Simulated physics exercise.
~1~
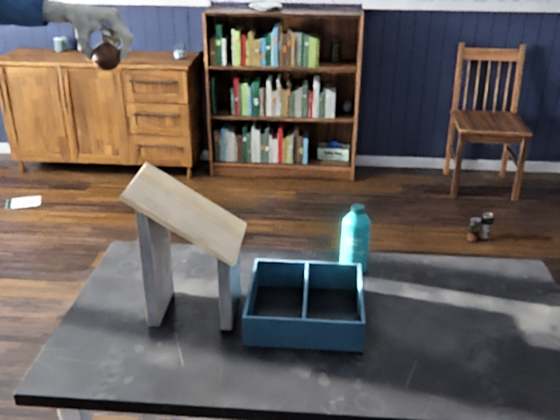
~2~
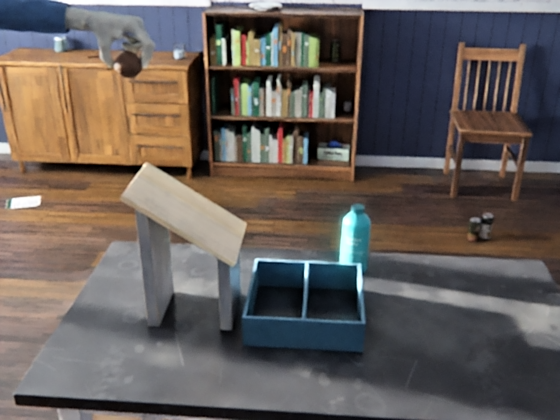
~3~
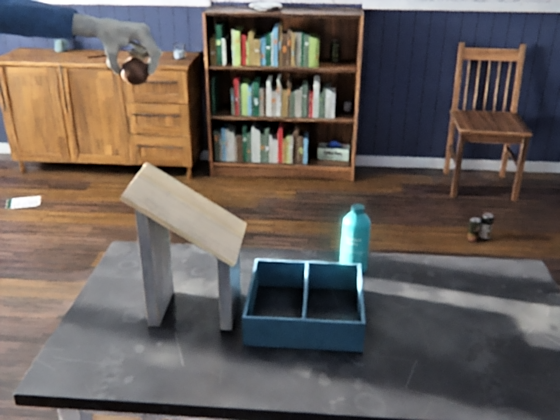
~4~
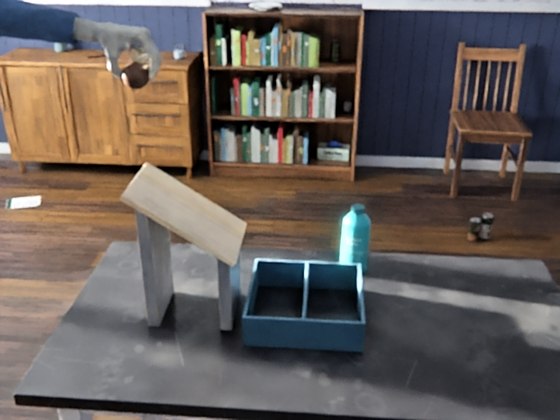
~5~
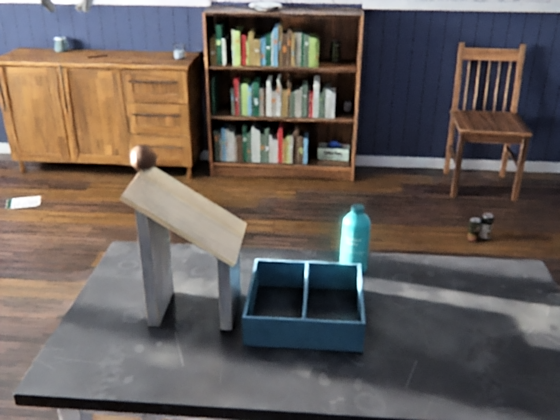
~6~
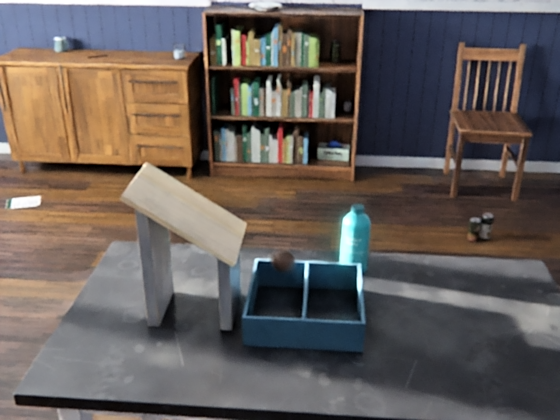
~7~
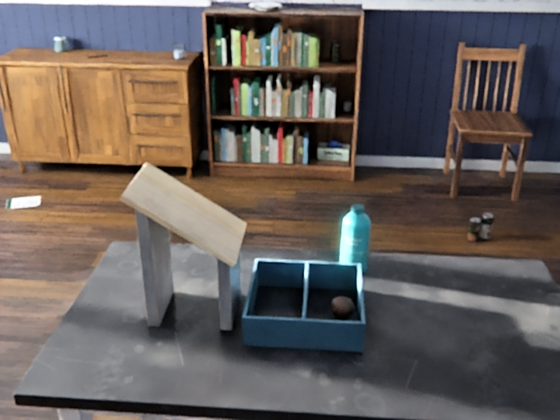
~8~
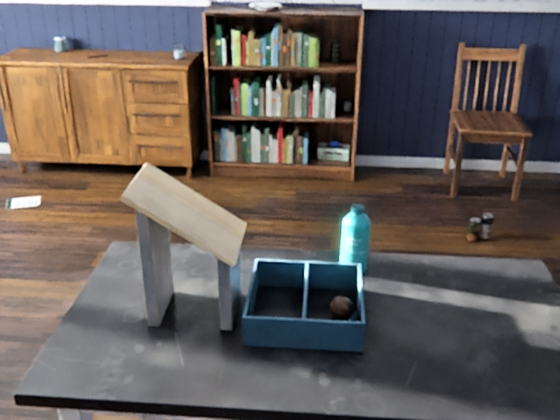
A brown onion hangs from a grey-gloved hand at the upper left, above a dark table in a wood-floored room seen from the front and slightly above. On the table stand a sloping wooden board on two grey supports, a blue tray with two bays to its right, and a turquoise bottle behind the tray, with a cabinet, bookcase and chair beyond. The hand shifts slightly right, then lets go and withdraws. The onion drops to the board's upper end, travels down to the right and passes over the nearer bay. It settles in the farther bay, while the bottle stays upright.
